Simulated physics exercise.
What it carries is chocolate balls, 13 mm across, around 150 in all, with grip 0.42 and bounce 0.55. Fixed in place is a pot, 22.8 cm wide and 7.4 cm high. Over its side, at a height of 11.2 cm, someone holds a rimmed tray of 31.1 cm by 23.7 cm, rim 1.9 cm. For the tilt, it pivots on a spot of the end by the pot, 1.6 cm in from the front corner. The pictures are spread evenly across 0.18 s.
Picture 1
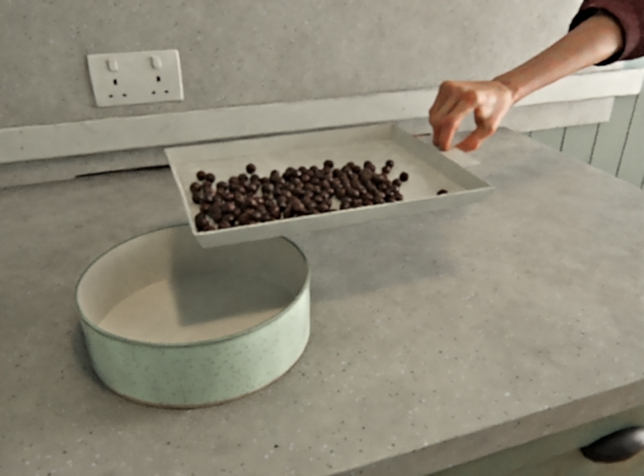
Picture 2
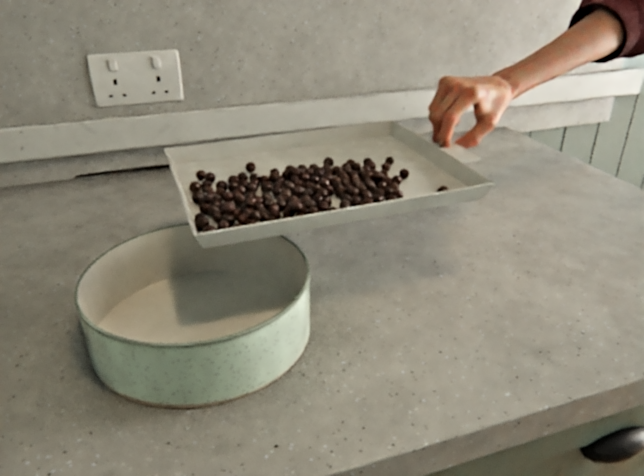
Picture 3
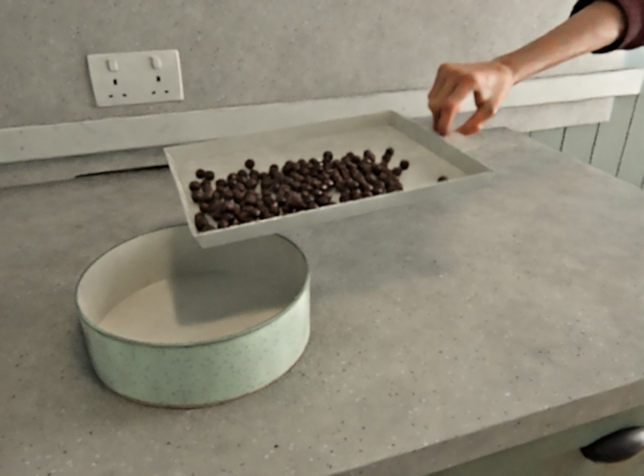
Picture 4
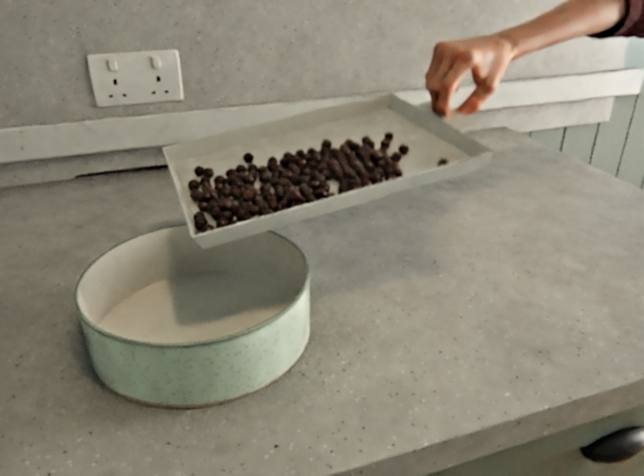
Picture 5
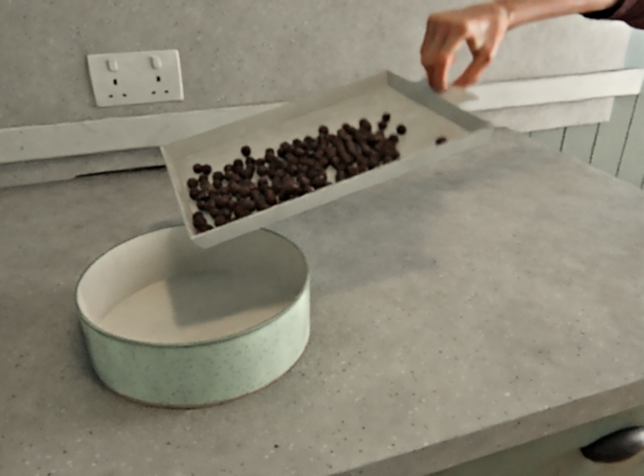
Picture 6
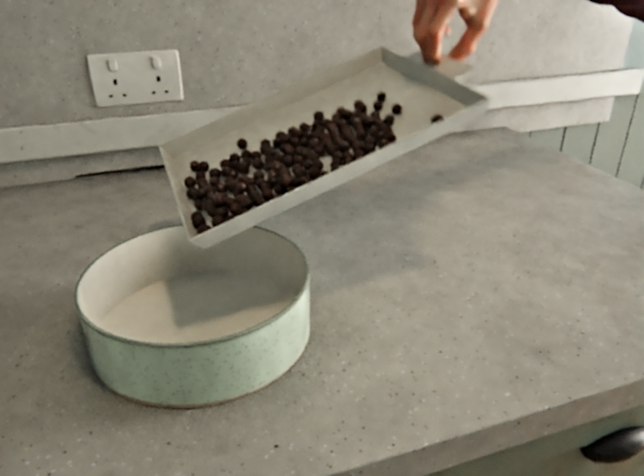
A hand raises the right end of a tray of dark balls above a green pot.
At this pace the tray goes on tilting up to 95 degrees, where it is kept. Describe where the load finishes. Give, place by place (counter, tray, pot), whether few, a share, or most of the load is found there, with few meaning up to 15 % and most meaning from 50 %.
For the counter I expect a share; for the left on the tray I expect few; for the pot I expect most.
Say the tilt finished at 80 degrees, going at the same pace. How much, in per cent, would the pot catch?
Share in the pot: Around 75 %.
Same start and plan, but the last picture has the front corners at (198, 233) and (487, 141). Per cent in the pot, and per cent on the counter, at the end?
That works out as pot 100 and counter 0.
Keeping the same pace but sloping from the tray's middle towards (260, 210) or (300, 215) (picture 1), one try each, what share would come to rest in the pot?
Estimate: Some 100 % and some 75 % respectively.
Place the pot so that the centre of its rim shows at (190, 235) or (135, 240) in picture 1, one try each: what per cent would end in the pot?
That gives roughly 75 per cent and then 80 per cent.
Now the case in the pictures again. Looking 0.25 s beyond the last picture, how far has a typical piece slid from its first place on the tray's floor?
Around 5 centimetres.
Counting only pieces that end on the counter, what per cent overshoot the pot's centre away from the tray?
Around 100 per cent, give or take.
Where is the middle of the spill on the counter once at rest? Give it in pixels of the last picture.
(76, 276), roughly.
Then, 0.25 s after the last picture, tilt 57 degrees; the tray holds 100 %, the pot 0 %.
Then, 0.42 s after the last picture, tilt 84 degrees; the tray holds 70 %, the pot 15 %.
Then, 0.70 s after the last picture, tilt 95 degrees; the tray holds 0 %, the pot 75 %.
In the end, counter 25 %, tray 0 %, pot 75 %.
